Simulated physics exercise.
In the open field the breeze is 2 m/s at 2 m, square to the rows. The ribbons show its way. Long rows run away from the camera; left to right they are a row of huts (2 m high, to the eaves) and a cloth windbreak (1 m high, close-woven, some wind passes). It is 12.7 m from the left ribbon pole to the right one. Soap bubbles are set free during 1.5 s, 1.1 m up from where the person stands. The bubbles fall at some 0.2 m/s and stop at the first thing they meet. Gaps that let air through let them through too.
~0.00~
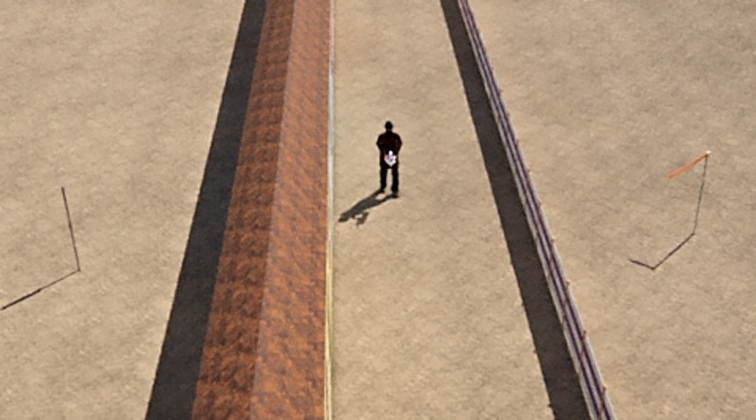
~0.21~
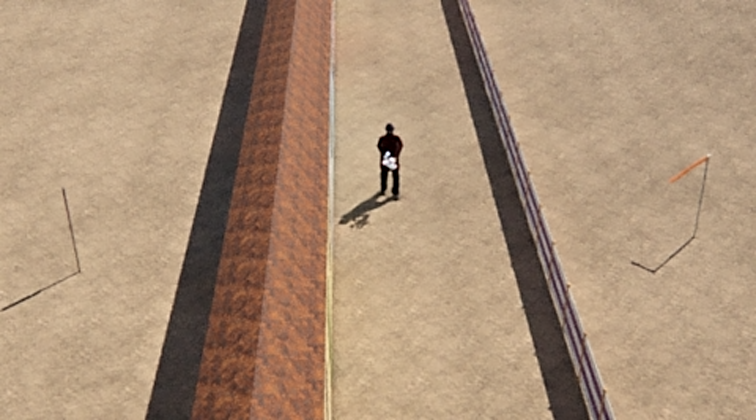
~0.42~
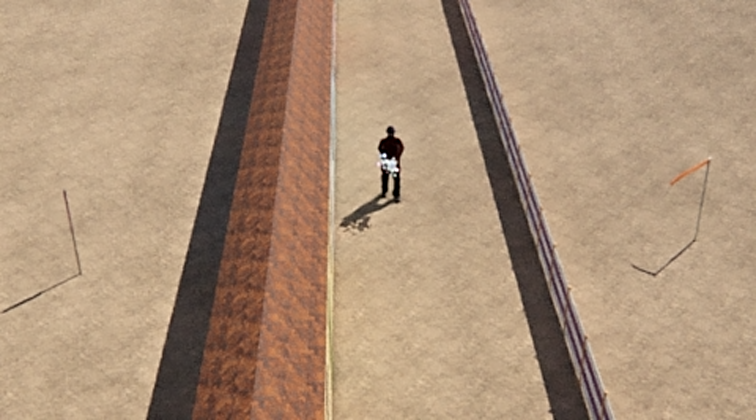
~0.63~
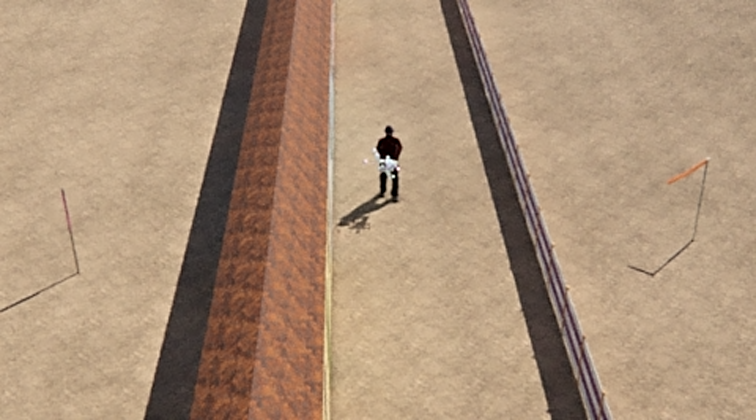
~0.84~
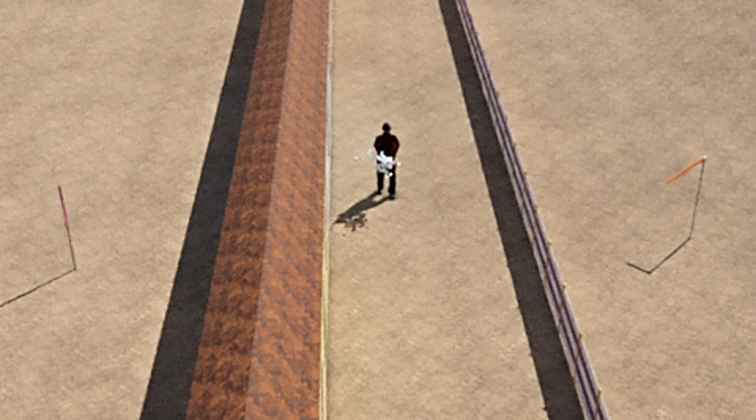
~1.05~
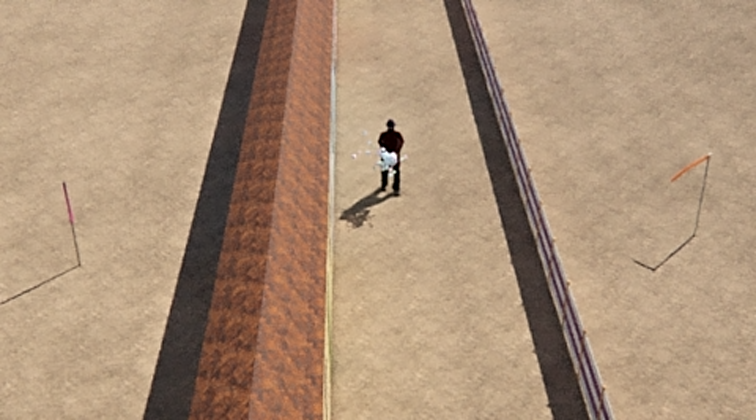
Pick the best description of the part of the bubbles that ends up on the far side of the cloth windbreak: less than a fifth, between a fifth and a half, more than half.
Beyond the cloth windbreak at the end: Less than a fifth.
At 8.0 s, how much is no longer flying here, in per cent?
Some 65 per cent.
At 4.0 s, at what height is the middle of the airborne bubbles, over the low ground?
Roughly 0.6 m up.
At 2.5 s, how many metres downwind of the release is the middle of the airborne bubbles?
About 0.5 m.
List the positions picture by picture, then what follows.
The first picture shows the bubbles in the air span x = 385 to 395 around y = 160.
The second picture shows the right ribbon ends at (669, 182), leaning 50 degrees to the left and the bubbles in the air span x = 385 to 395 around y = 165.
The third picture shows the bubbles in the air span x = 380 to 395 around y = 165 and the top of the cloth windbreak crosses (527, 166).
The fourth picture shows the right ribbon ends at (667, 183), leaning 55 degrees to the left and the bubbles in the air span x = 375 to 395 around y = 165.
The fifth picture shows the left ribbon ends at (68, 227), hanging almost straight and the bubbles in the air span x = 370 to 390 around y = 165.
The sixth picture shows the right ribbon ends at (671, 181), leaning 50 degrees to the left, the bubbles in the air span x = 370 to 395 around y = 160 and the top of the cloth windbreak crosses (527, 161).
After 2.5 s, 0 % is beyond the cloth windbreak; 0 % has touched down or left; the middle of what still flies is 1.0 m above the low ground, near (376, 165).
After 4.0 s, 0 % is beyond the cloth windbreak; 8 % has touched down or left; the middle of what still flies is 0.7 m above the low ground, near (373, 176).
After 8.0 s, 0 % is beyond the cloth windbreak; 64 % has touched down or left; the middle of what still flies is 0.5 m above the low ground, near (384, 184).
After 20.0 s, 0 % is beyond the cloth windbreak; 94 % has touched down or left.
After 45.0 s, 0 % is beyond the cloth windbreak; 100 % has touched down or left.
